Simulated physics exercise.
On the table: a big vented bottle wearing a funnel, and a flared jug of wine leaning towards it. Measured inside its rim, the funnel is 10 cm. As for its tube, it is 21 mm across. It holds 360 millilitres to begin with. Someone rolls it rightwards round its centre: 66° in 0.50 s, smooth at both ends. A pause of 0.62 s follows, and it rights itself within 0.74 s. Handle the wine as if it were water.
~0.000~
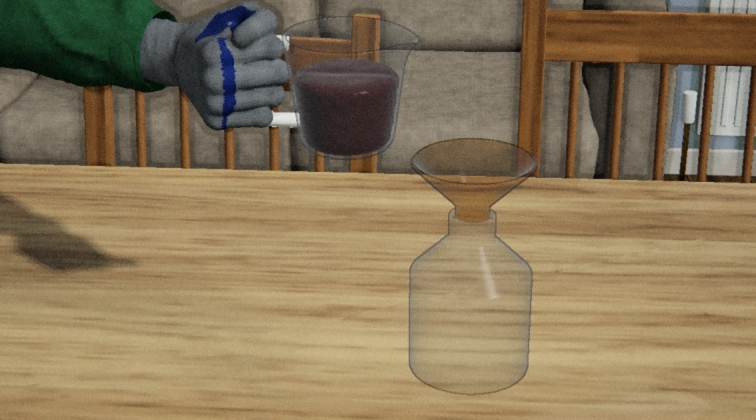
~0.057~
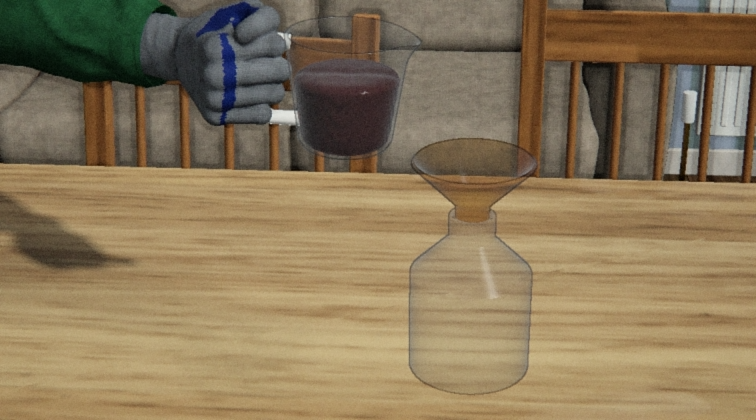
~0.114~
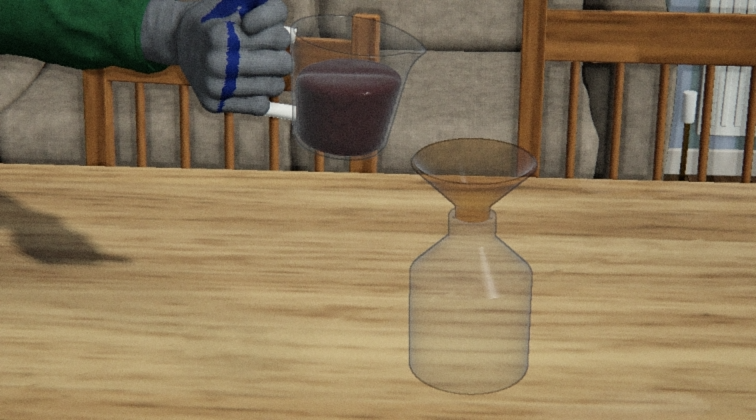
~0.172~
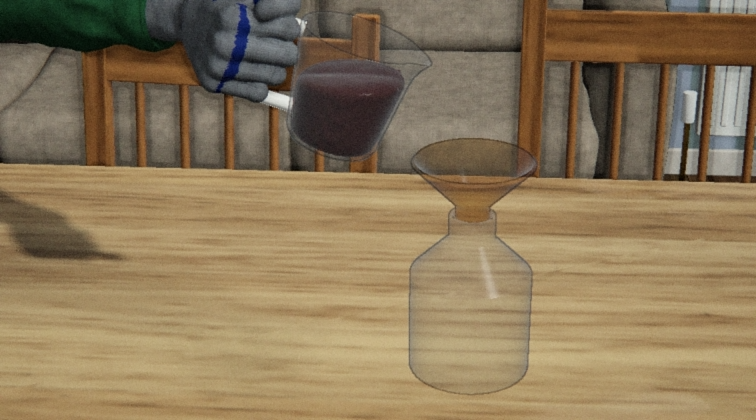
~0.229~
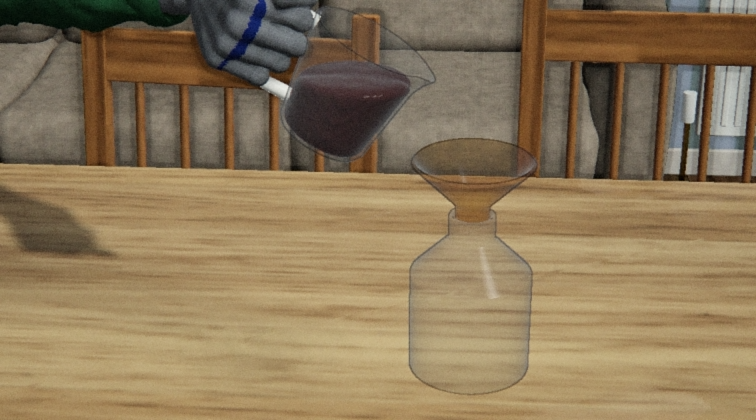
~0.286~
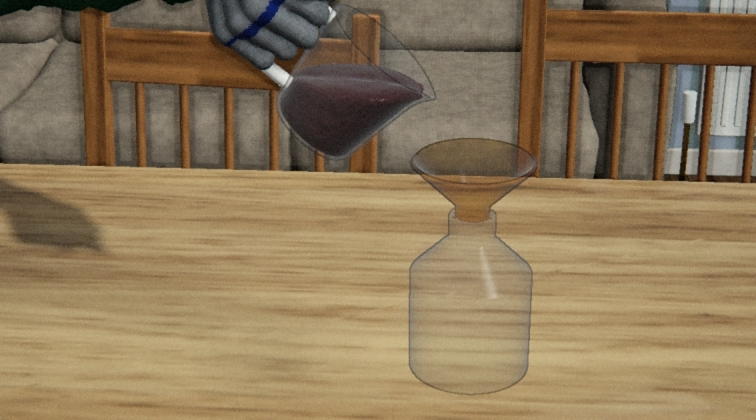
A flared clear jug of dark red wine, gripped at its handle by a gray-gloved hand, starts upright above a wooden table, then tilts steadily rightwards. The wine slides towards its lip, beside a clear bottle with an amber funnel that stays still, as the glove rises and shifts right.
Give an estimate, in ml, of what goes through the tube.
Roughly 200 ml goes through.
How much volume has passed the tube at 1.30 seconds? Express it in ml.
I'd put it at around 170 ml.
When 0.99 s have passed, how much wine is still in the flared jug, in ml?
Roughly 130 ml is still in there.
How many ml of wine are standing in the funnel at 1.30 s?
Looks like around 30 ml is standing in the funnel at that moment.
Then, 0.69 s in, the tilt is 66° and 50 ml has passed the tube, 55 ml is in the funnel, 195 ml in the flared jug and 0 ml has missed.
Then, 0.99 s in, the tilt is 66° and 115 ml has passed the tube, 55 ml is in the funnel, 135 ml in the flared jug and 45 ml has missed.
Then, 1.30 s in, the tilt is 57° and 170 ml has passed the tube, 30 ml is in the funnel, 110 ml in the flared jug and 50 ml has missed.
Then, 1.64 s in, the tilt is 14° and 200 ml has passed the tube, 0 ml is in the funnel, 110 ml in the flared jug and 50 ml has missed.
Finally, 200 ml has passed the tube, 0 ml is in the funnel, 110 ml in the flared jug and 50 ml has missed.
